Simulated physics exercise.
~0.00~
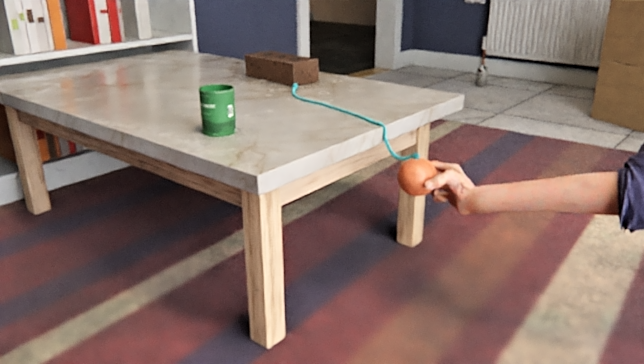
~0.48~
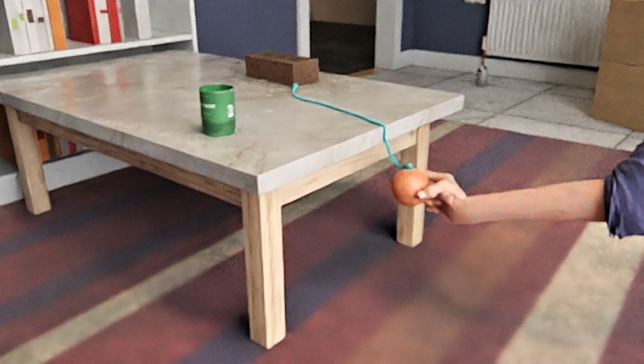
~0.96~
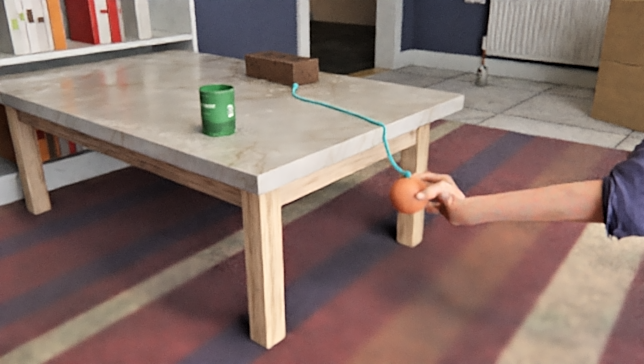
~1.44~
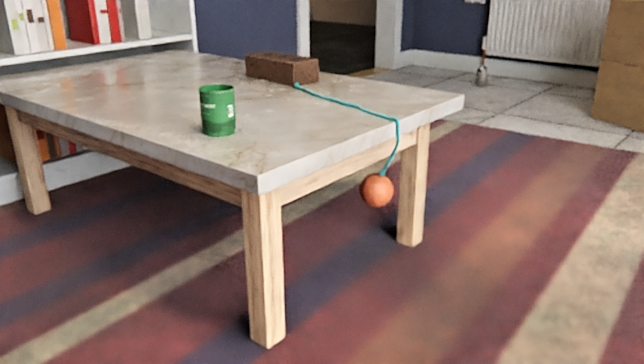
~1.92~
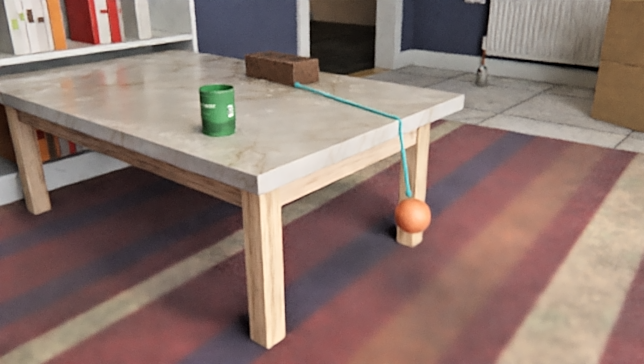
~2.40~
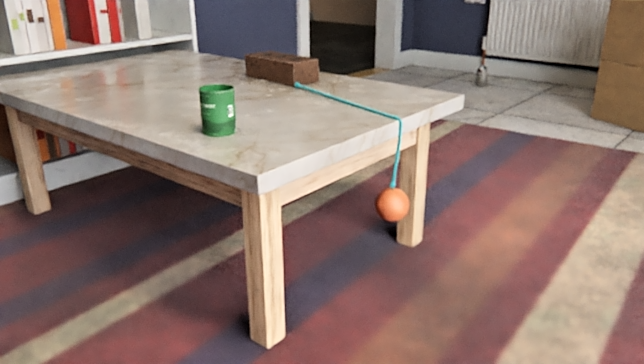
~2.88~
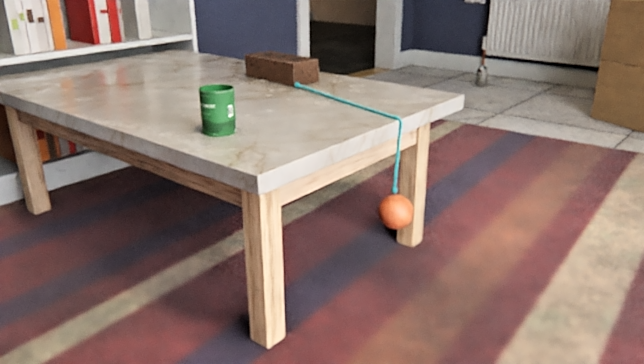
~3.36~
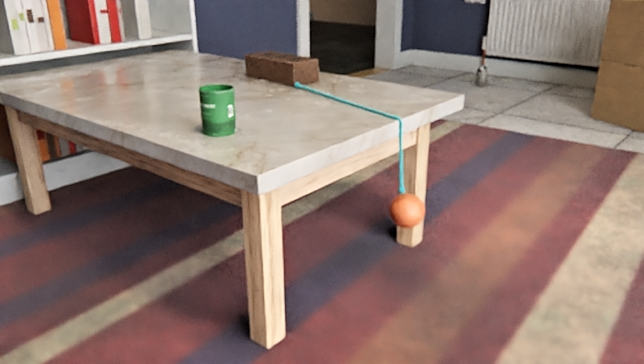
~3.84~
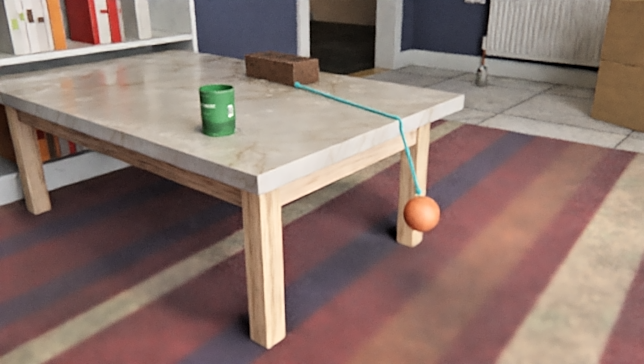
A hand held an orange tied by a teal shoelace to a brick on a table, then let go, and the orange dropped a little and swung beside the table leg, ending up dangling while the brick and green cup stayed put.
